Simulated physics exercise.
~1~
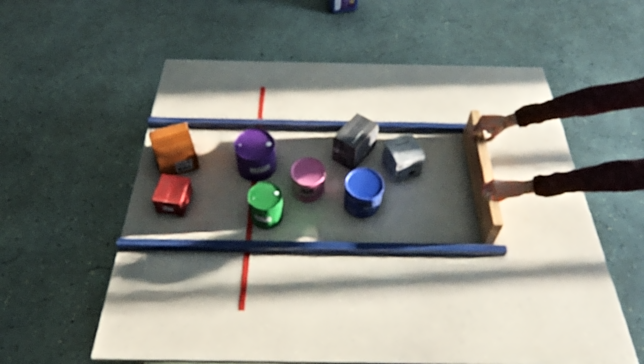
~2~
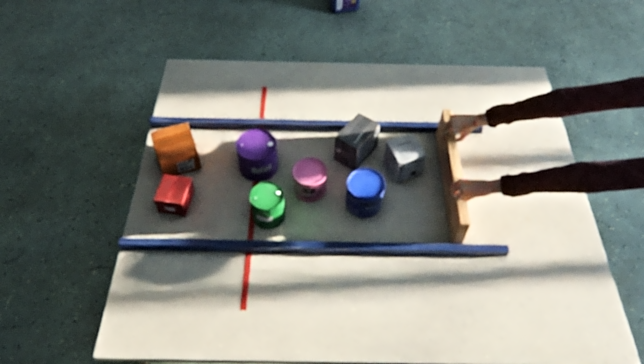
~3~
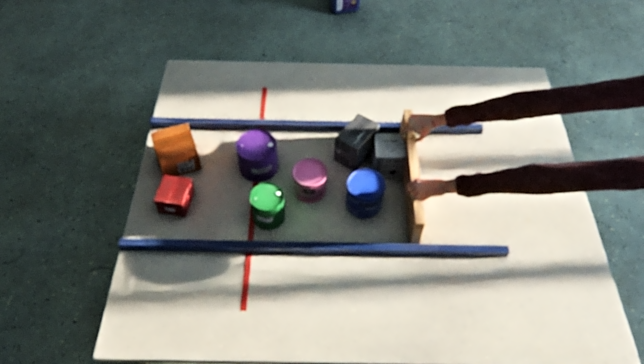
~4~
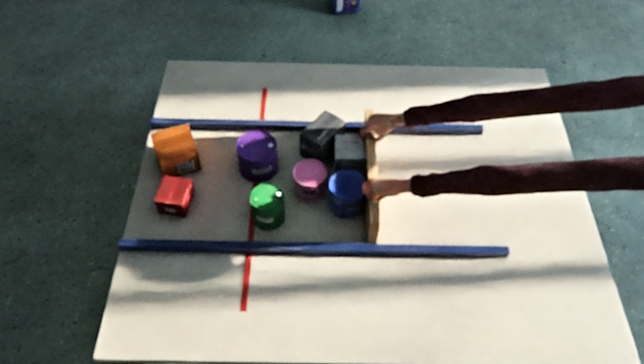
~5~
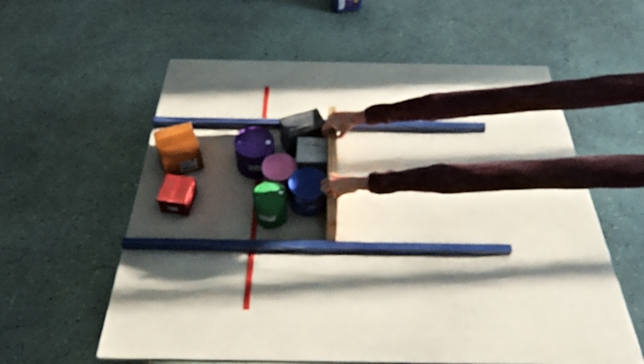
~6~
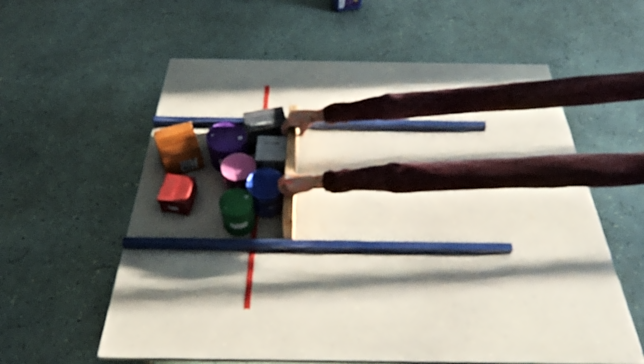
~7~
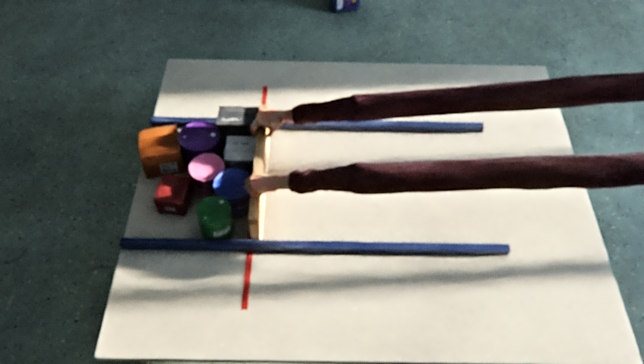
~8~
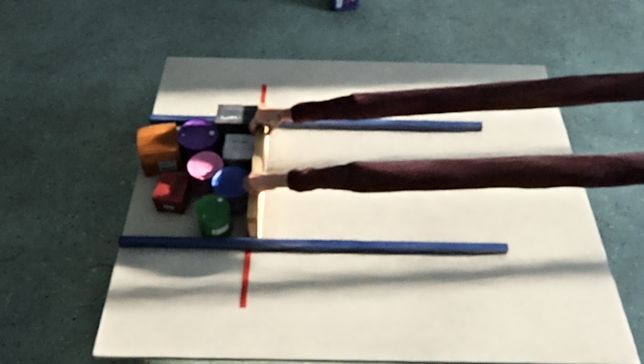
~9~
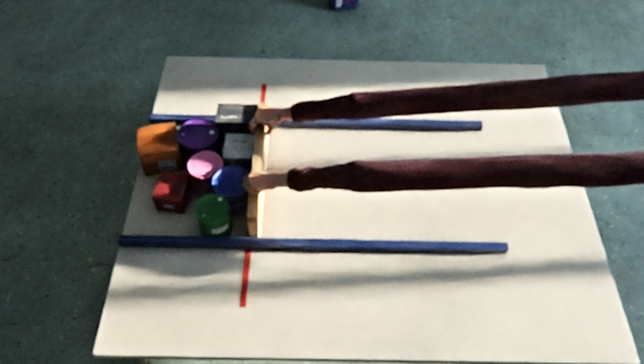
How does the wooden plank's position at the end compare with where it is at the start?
At the start the plank stands near the right ends of the blue rails, and by the end it is much farther left, still upright and beside the red tape line.
